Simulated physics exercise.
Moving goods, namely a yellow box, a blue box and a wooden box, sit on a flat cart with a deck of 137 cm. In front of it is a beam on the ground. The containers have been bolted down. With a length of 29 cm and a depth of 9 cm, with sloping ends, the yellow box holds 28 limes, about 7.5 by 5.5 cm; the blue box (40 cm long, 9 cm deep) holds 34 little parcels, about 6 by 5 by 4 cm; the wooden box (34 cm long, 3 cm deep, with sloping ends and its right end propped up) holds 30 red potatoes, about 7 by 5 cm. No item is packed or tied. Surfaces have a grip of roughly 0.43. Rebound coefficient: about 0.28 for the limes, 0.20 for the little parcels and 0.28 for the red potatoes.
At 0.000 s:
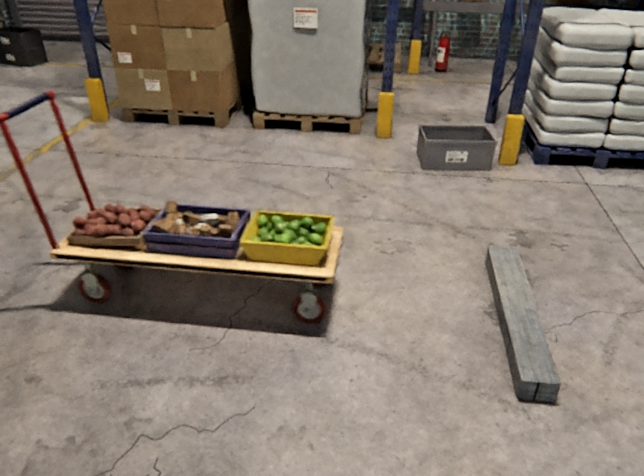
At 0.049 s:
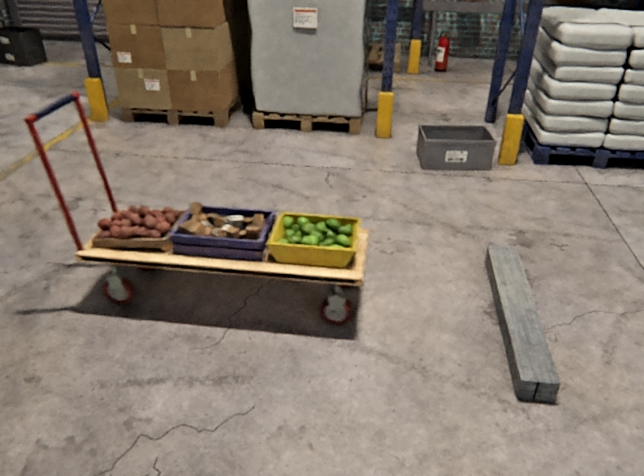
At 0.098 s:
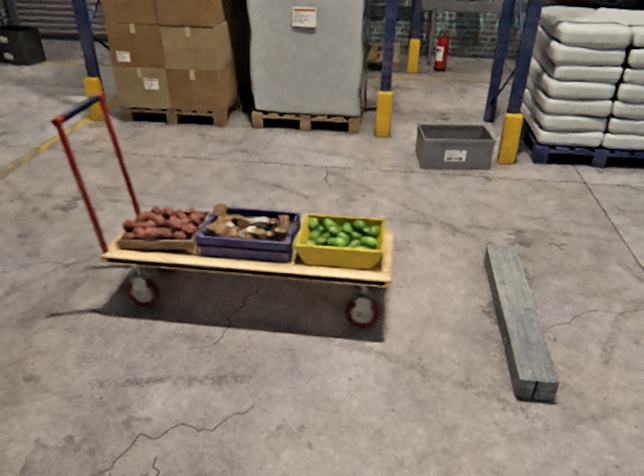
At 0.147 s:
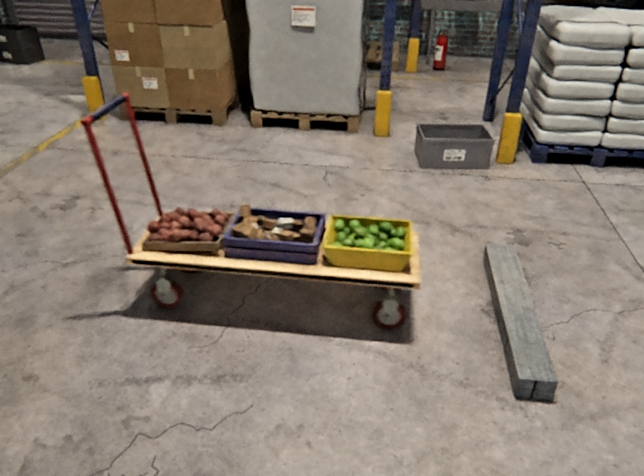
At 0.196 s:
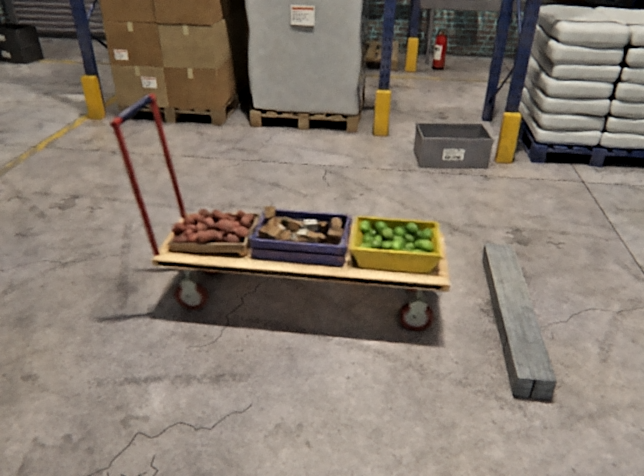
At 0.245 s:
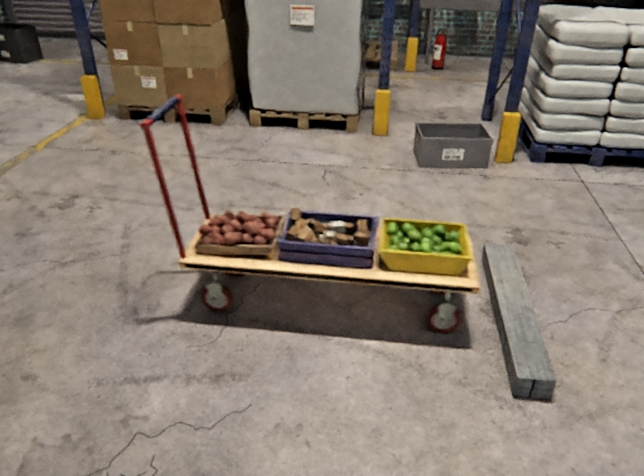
Flat cart carrying red potatoes, small brown items and green limes in open boxes, rolling right across a cracked concrete warehouse floor.
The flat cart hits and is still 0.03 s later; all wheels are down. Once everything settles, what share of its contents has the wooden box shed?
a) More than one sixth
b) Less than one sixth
a, more than one sixth.
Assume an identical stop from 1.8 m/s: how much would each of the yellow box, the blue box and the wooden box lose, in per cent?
In that case the yellow box sheds 0 per cent of its load, the blue box 0 per cent, and the wooden box 10 per cent.
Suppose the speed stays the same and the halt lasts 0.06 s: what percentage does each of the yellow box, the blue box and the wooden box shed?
Result - yellow box: 20 percent, blue box: 10 percent, wooden box: 30 percent.
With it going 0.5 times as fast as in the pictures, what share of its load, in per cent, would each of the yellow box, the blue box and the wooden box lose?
Yellow box 0, blue box 0, wooden box 10 per cent.
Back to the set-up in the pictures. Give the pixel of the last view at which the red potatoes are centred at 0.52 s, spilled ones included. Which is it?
I'd put it close to (295, 232).
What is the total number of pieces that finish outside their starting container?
Some 18 pieces.
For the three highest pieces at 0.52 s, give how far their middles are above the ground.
Close to 54 cm, on average.
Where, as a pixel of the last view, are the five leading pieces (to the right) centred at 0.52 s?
Near (521, 236).
After 0.30 s, impact.
After 0.40 s, 0 of 28 out of the yellow box, 0 of 34 out of the blue box and 3 of 30 out of the wooden box.
After 0.52 s, 6 of 28 out of the yellow box, 2 of 34 out of the blue box and 7 of 30 out of the wooden box.
After 0.75 s, 6 of 28 out of the yellow box, 3 of 34 out of the blue box and 9 of 30 out of the wooden box.
When it is over (at 1.25 s), 6 of 28 out of the yellow box, 3 of 34 out of the blue box and 9 of 30 out of the wooden box. Asked share, 9 of 30, 30 per cent.
